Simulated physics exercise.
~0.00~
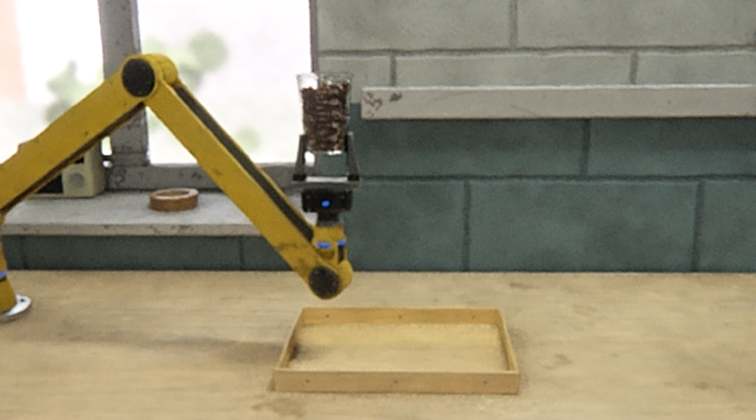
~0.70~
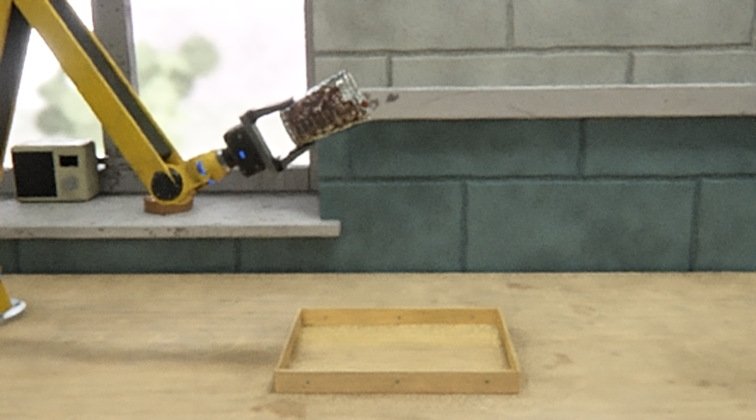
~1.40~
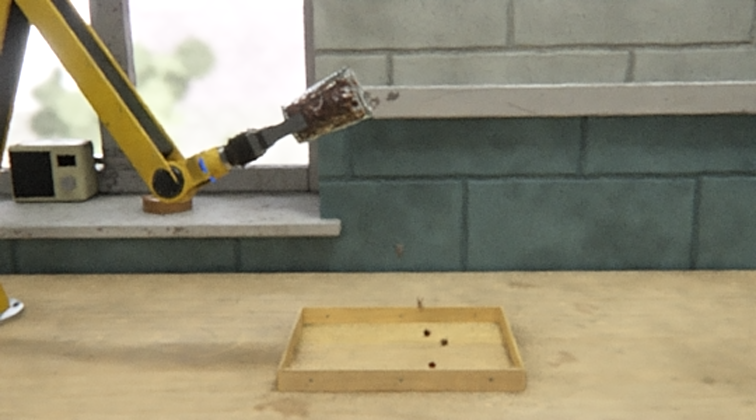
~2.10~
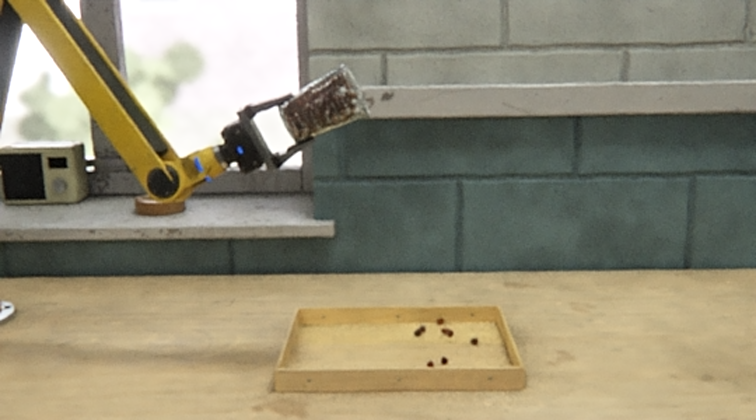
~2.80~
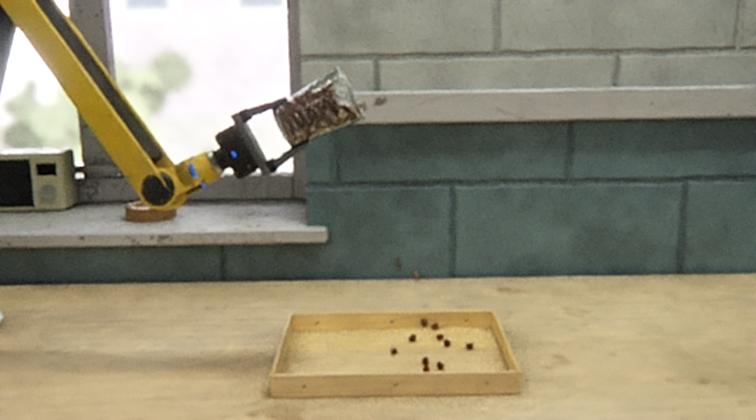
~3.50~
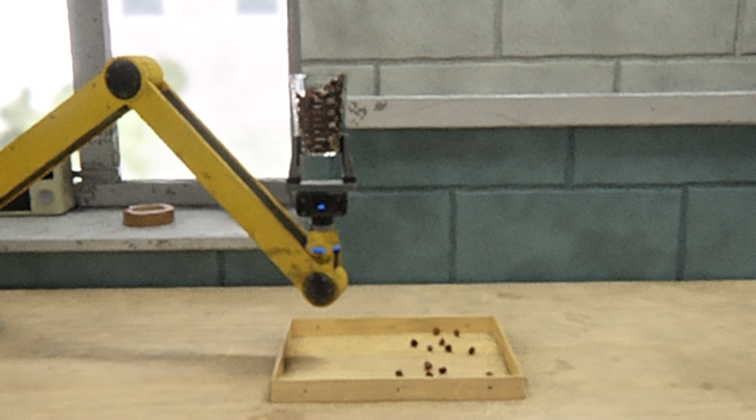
To begin with, a yellow robot arm holds a clear beaker of dark brown pellets upright above a shallow wooden tray on a table. The arm swings back to the left and tips the beaker over to the right, so that its mouth slants slightly downward. While it stays tilted, the beaker rolls in the gripper, and a few pellets drop into the tray. More follow bit by bit, scattering across the tray's right half. Finally, the arm stands the beaker upright again, still holding most of its load, with only a small scattering of pellets lying in the tray.
